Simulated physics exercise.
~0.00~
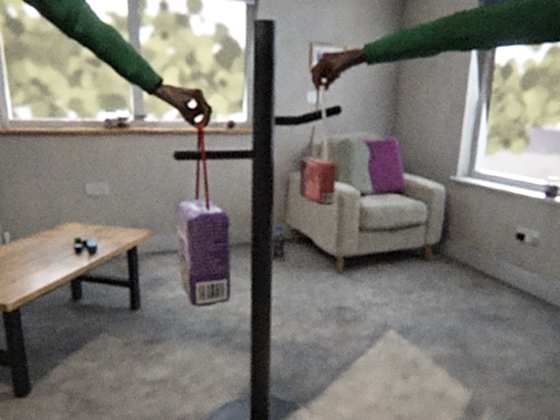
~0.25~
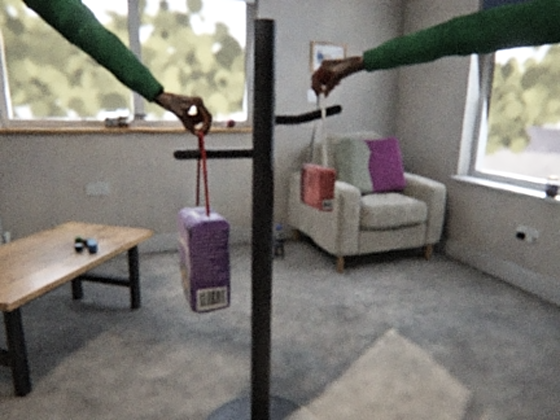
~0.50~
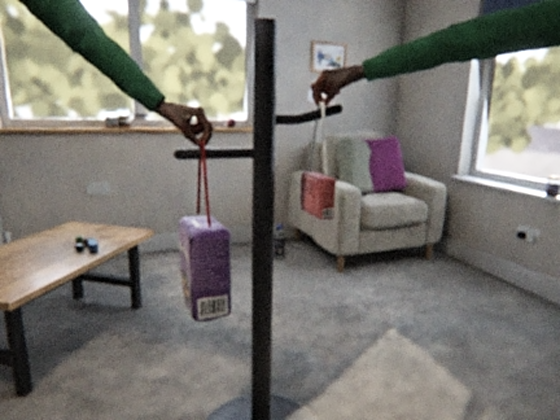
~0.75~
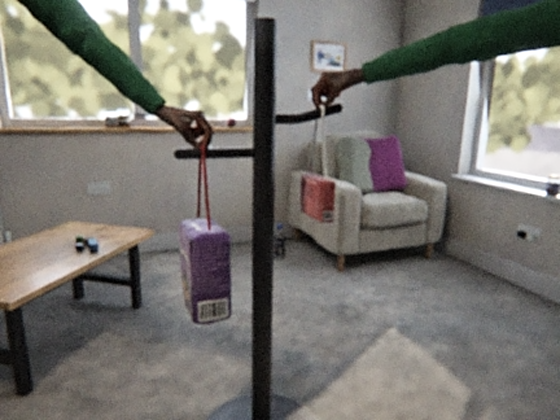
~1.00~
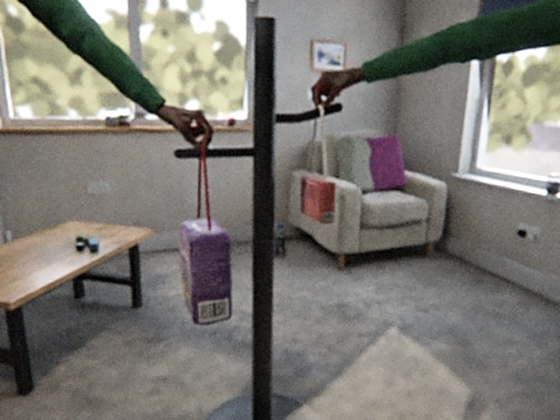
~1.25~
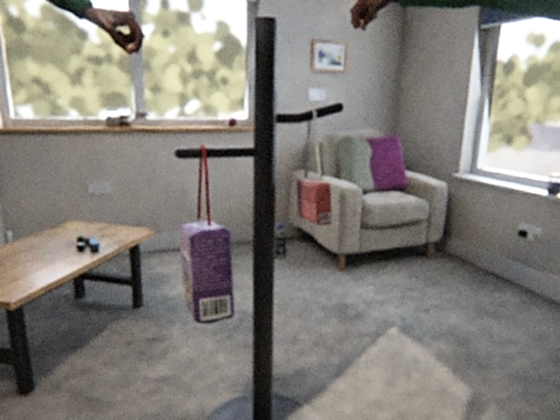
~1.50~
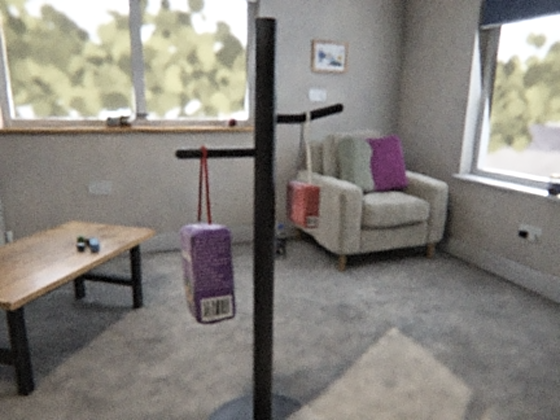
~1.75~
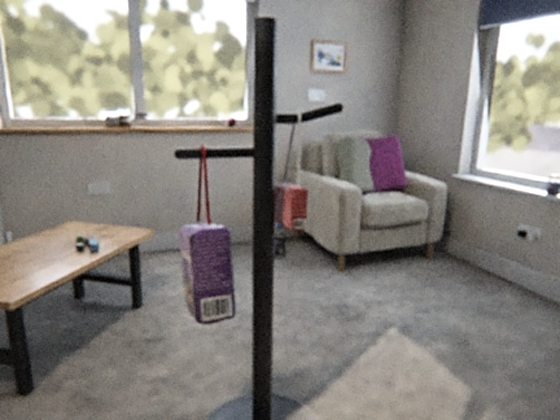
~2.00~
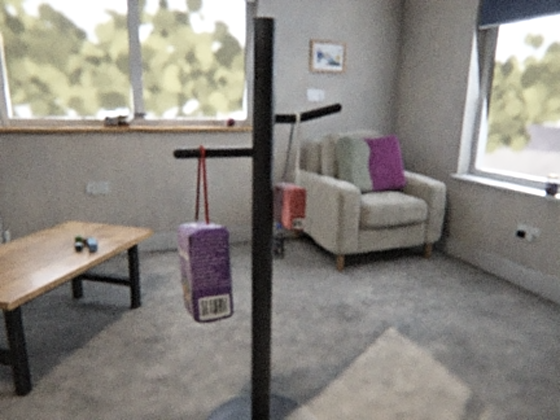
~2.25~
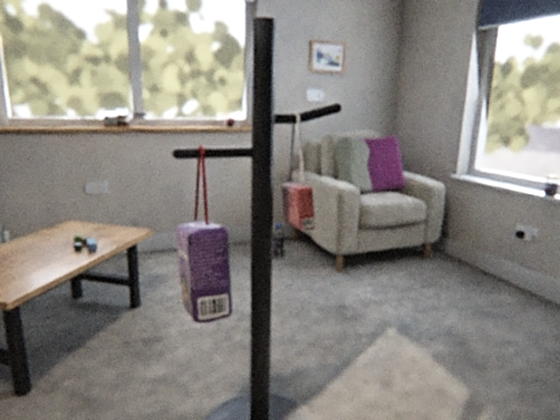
A black stand with two bare pegs rises in the middle of a grey-carpeted living room, seen from the front by a slightly swaying camera, with a wooden table at left and a pale armchair with a purple cushion behind at right. Two green-sleeved arms lower a purple packet by its red loop onto the left peg and a smaller red one by a pale loop onto the right. The hands let go and withdraw upward. The red packet slides left along its peg toward the post, then swings slightly back right. The purple one barely moves, and both remain hanging.
